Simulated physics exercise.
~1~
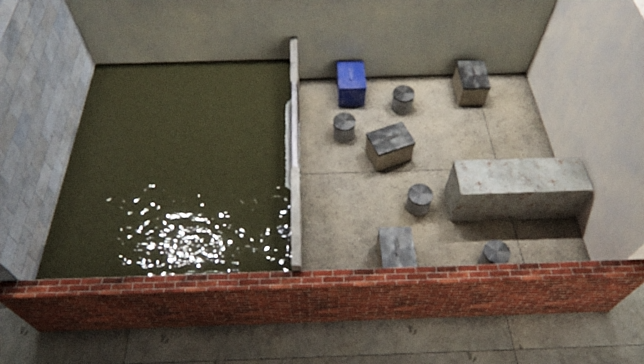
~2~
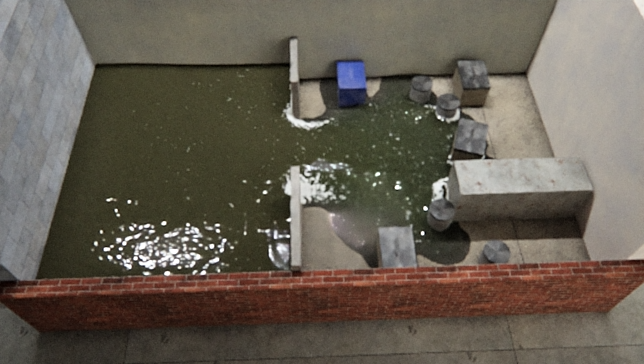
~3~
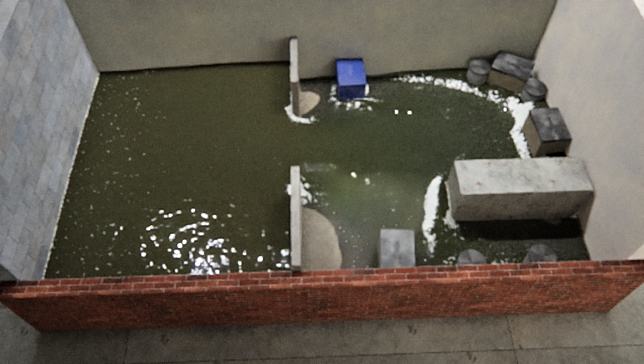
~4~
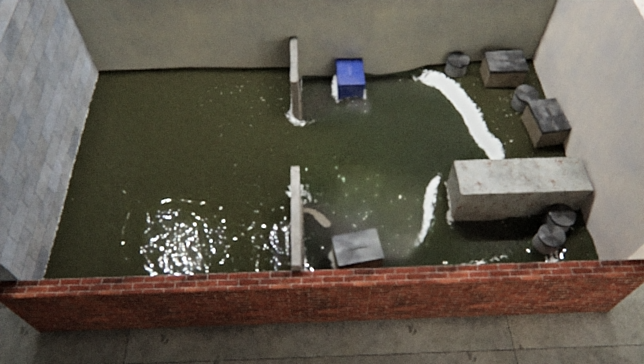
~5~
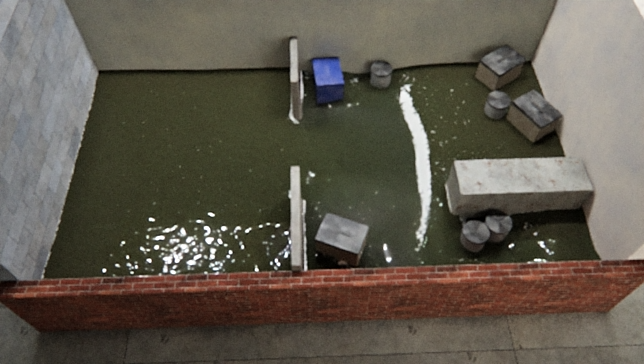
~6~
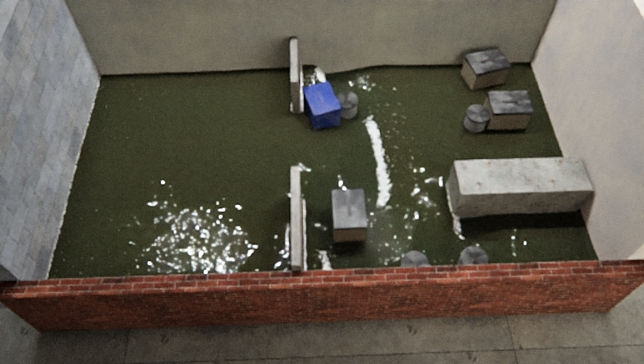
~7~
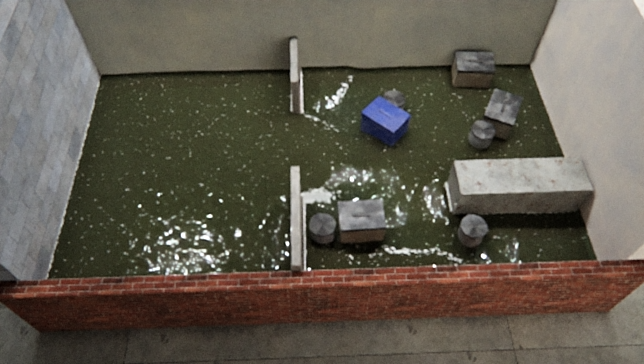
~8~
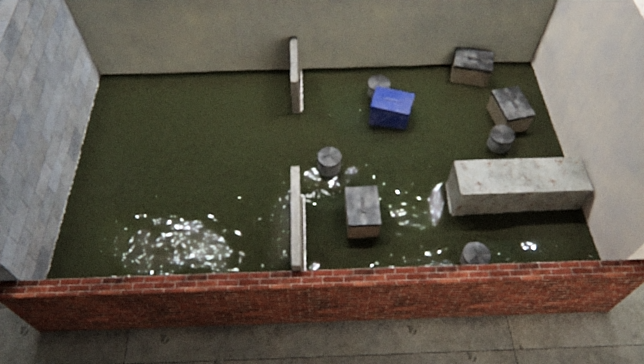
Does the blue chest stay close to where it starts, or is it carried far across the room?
It stays fairly close to its starting place. It drifts left and then back right, ending only a little to the right of where it began and slightly nearer the brick wall.
